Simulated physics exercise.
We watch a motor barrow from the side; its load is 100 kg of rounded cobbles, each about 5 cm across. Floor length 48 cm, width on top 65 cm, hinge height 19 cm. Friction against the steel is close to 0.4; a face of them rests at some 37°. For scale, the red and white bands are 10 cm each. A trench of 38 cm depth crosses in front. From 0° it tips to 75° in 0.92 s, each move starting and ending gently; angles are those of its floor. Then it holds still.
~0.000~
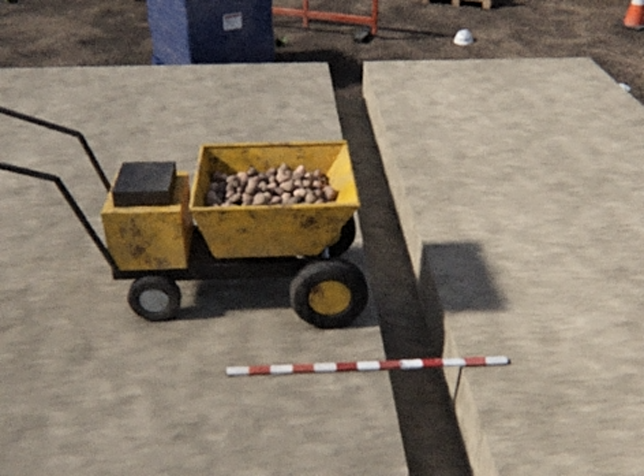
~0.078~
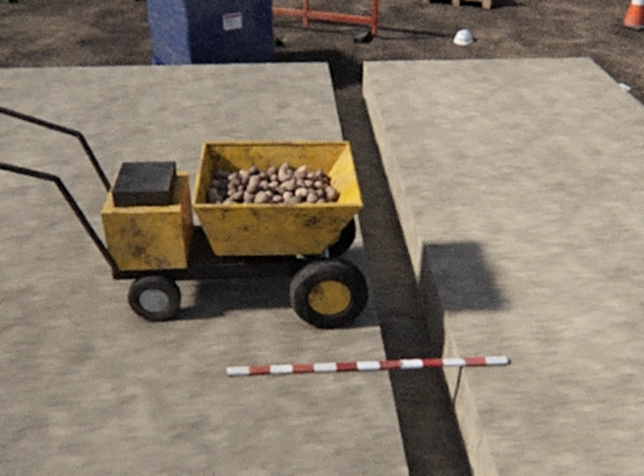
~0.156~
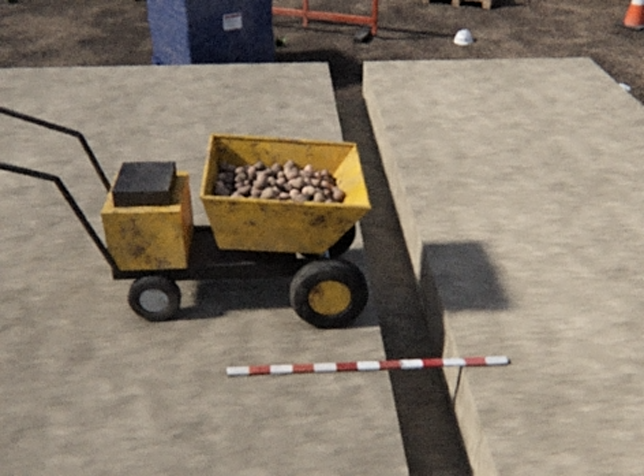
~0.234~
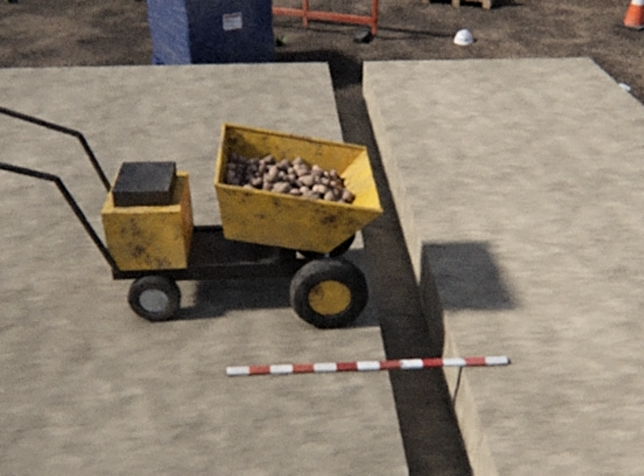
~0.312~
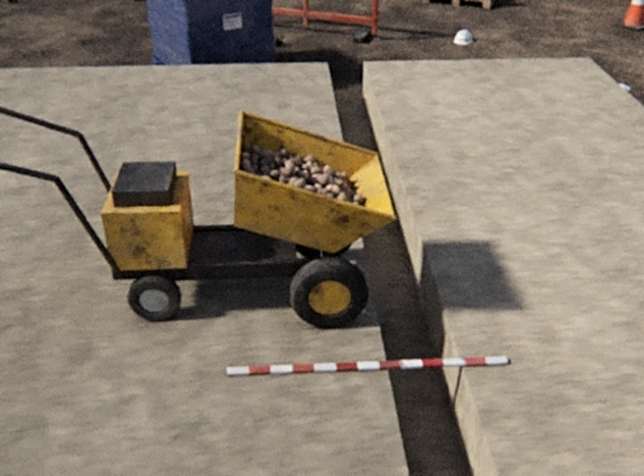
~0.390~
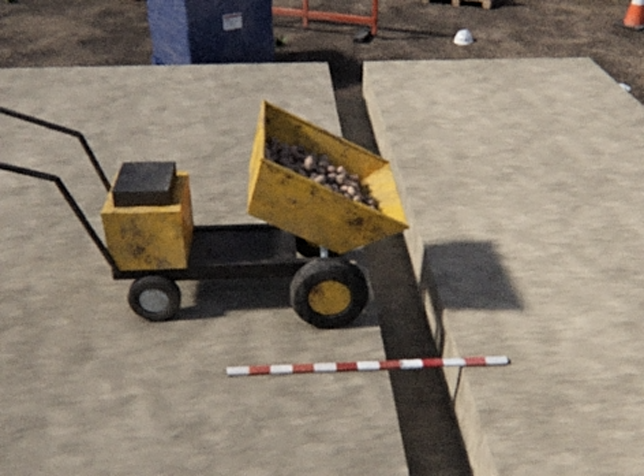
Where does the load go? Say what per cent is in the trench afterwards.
About 31 per cent.
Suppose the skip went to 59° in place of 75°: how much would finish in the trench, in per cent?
Then about 10 per cent.
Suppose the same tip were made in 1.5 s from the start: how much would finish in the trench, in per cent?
It would be near 40 per cent.
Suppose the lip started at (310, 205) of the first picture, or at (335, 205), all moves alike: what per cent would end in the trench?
Near 85 per cent from the first place, 55 from the second.
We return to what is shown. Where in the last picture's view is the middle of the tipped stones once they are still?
Near (467, 281).
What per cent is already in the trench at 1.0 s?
Some 0 per cent.
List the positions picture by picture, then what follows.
Lip at (359, 205), floor tilted 0°, highest stones at (276, 180), in the first picture.
The skip is at 2°, its lip at (362, 206); the top of the load is at (262, 181); the stones move at 0.3 m/s on average, in the second picture.
Lip at (370, 208), floor tilted 6°, highest stones at (251, 178); the stones move at 0.5 m/s on average, in the third picture.
Lip at (382, 212), floor tilted 12°, highest stones at (252, 169); the stones move at 0.7 m/s on average, in the fourth picture.
The skip is at 20°, its lip at (395, 218); the top of the load is at (255, 160); the stones move at 0.9 m/s on average, in the fifth picture.
The skip is at 29°, its lip at (409, 228); the top of the load is at (269, 150); the stones move at 1.0 m/s on average, in the sixth picture.
After 0.7 s the floor is at 63°; 100 % in the skip; the foremost stones are at (422, 249).
After 1.0 s the floor is at 75°; 70 % in the skip, 2 % in the trench, 28 % past the trench; the foremost stones are at (504, 284).
After 1.4 s the floor is at 75°; 28 % in the skip, 5 % in the trench, 67 % past the trench; the foremost stones are at (597, 275).
After 3.3 s the floor is at 75°; 0 % in the skip, 31 % in the trench, 69 % past the trench; the foremost stones are past the picture's edge.
